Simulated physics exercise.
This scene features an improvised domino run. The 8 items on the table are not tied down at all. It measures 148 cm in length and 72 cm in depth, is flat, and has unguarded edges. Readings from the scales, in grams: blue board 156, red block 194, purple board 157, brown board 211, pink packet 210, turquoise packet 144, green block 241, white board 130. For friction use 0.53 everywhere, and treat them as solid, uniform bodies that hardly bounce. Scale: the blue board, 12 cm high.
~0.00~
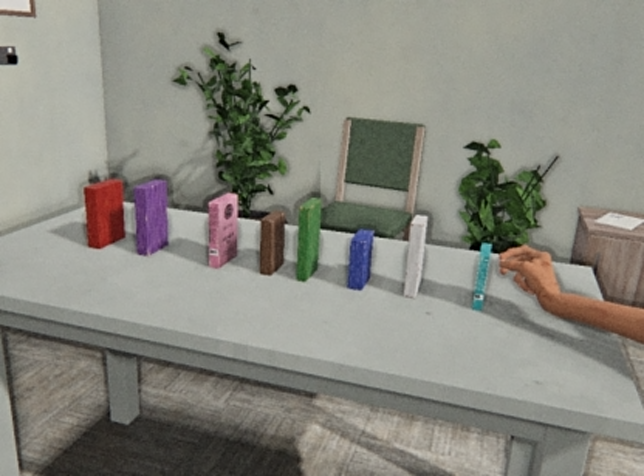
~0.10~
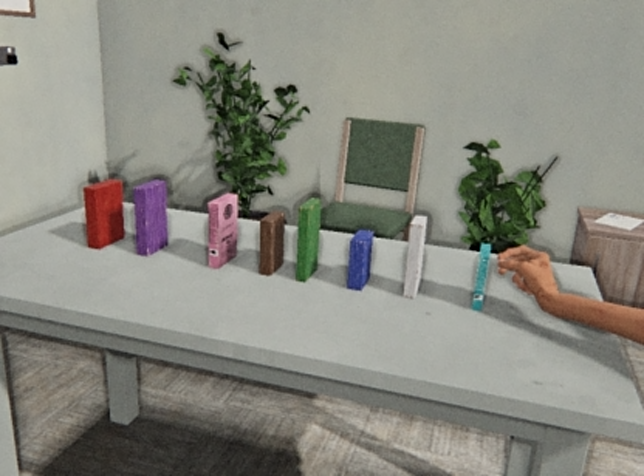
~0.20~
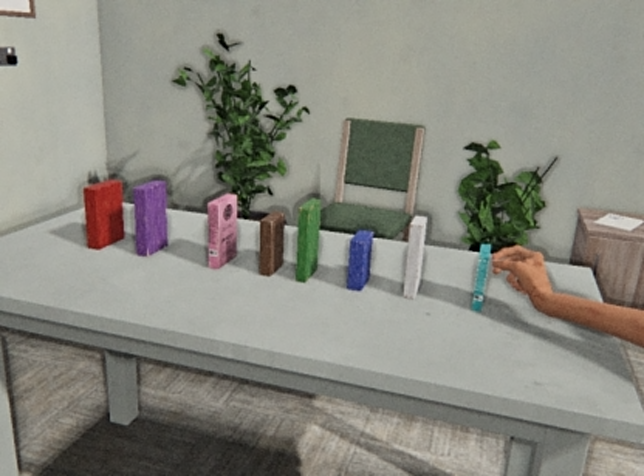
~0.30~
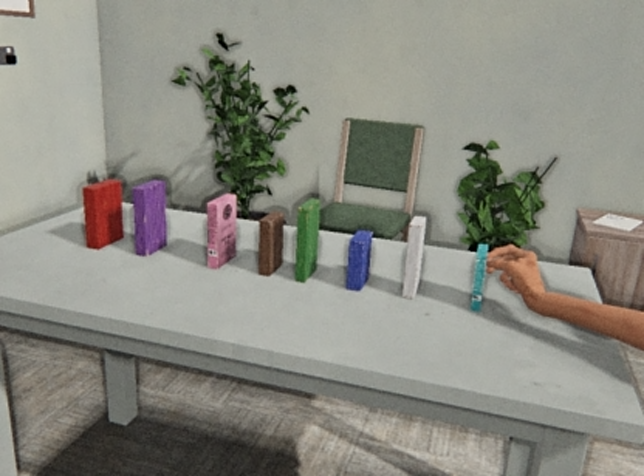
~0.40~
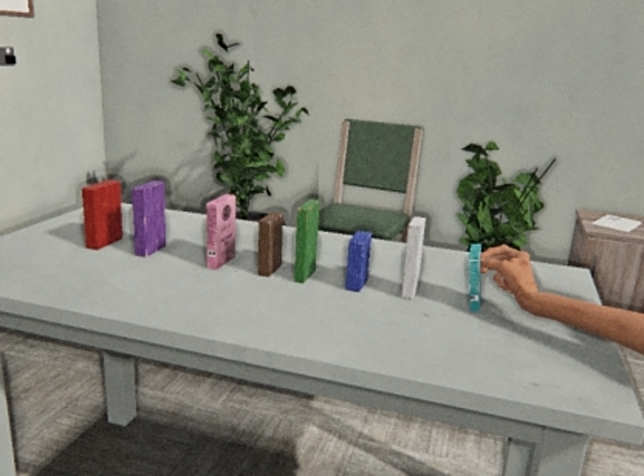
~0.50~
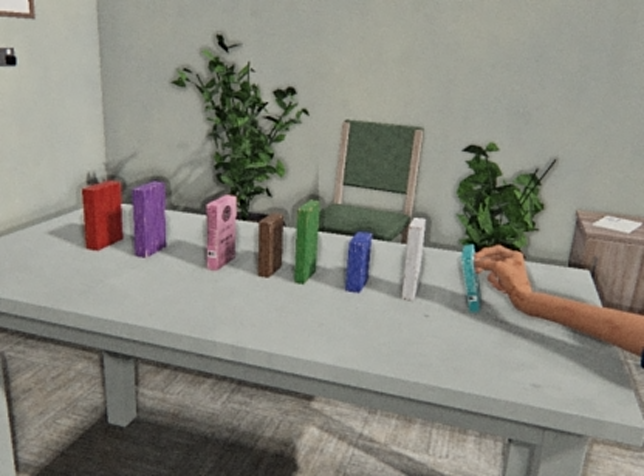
On a grey table in a room, a hand nudging the turquoise packet at the right end, tilting it slightly left toward the white board.
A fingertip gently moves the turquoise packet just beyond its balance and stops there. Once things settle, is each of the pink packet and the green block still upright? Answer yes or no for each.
Pink packet: Yes, green block: Yes.
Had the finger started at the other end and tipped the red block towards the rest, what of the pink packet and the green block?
That way the pink packet goes over and the green block goes over.
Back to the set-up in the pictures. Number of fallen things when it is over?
The count is 1.
By 0.70 s, turquoise packet 71° over.
By 1.30 s, turquoise packet 90° over.
When it is over (2.8 s), all 6 within 5 cm of the start. End places, in pixels of the last picture, pink packet near (222, 232), green block near (307, 242).
